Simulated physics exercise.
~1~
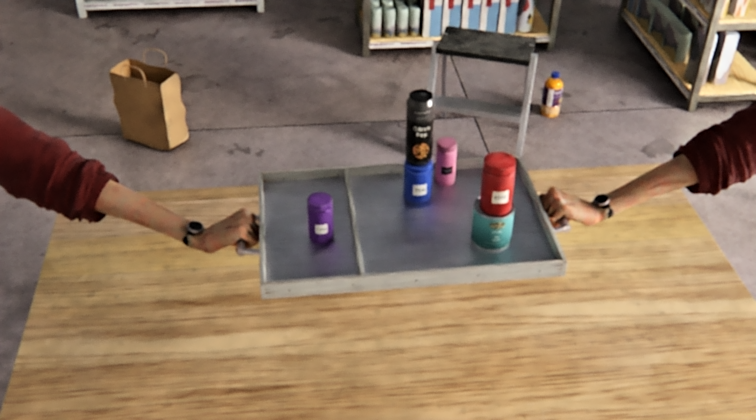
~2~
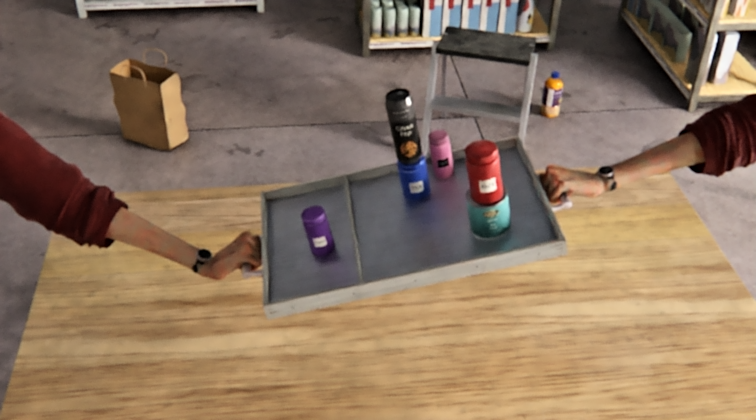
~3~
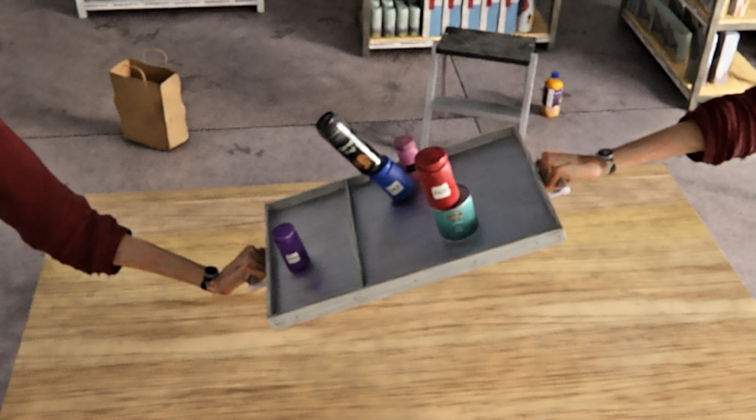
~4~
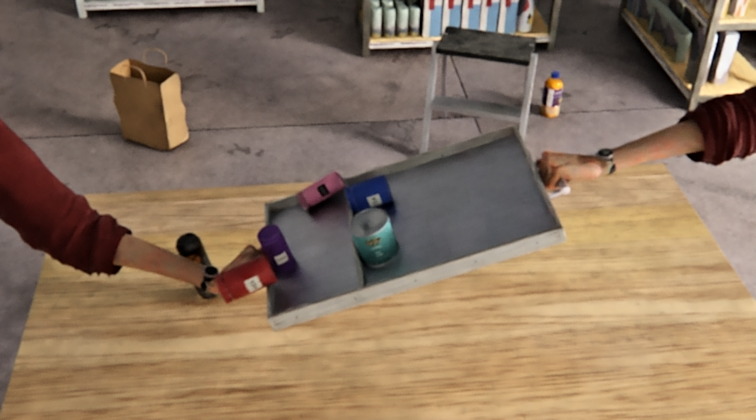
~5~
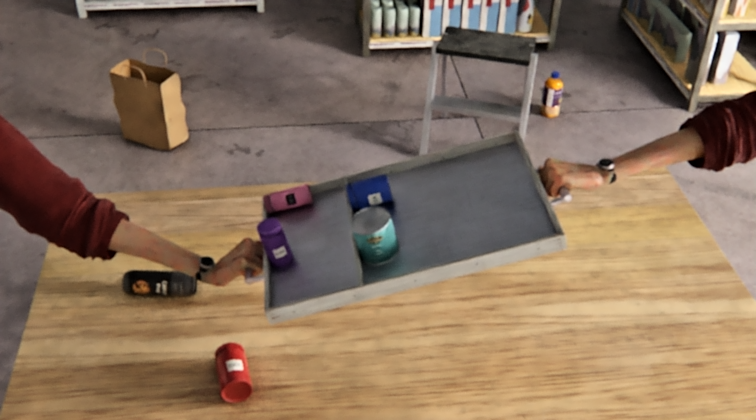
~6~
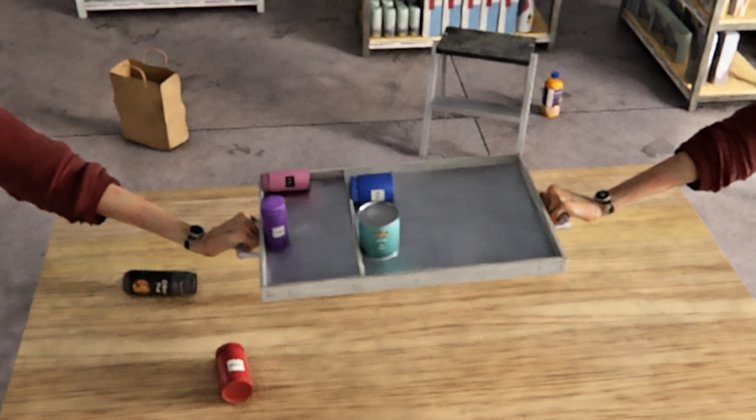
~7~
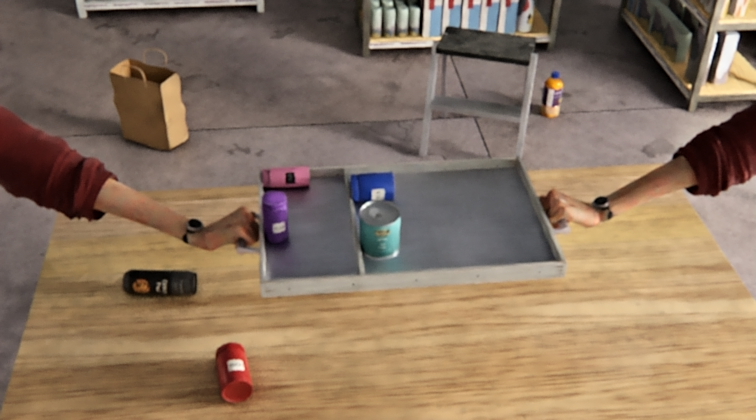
Two hands tipped a divided tray down to the left, toppling the jars and sending the red jar and black can onto the wooden table, then levelled it with the blue and pink containers on their sides and the turquoise tin and purple shaker upright.
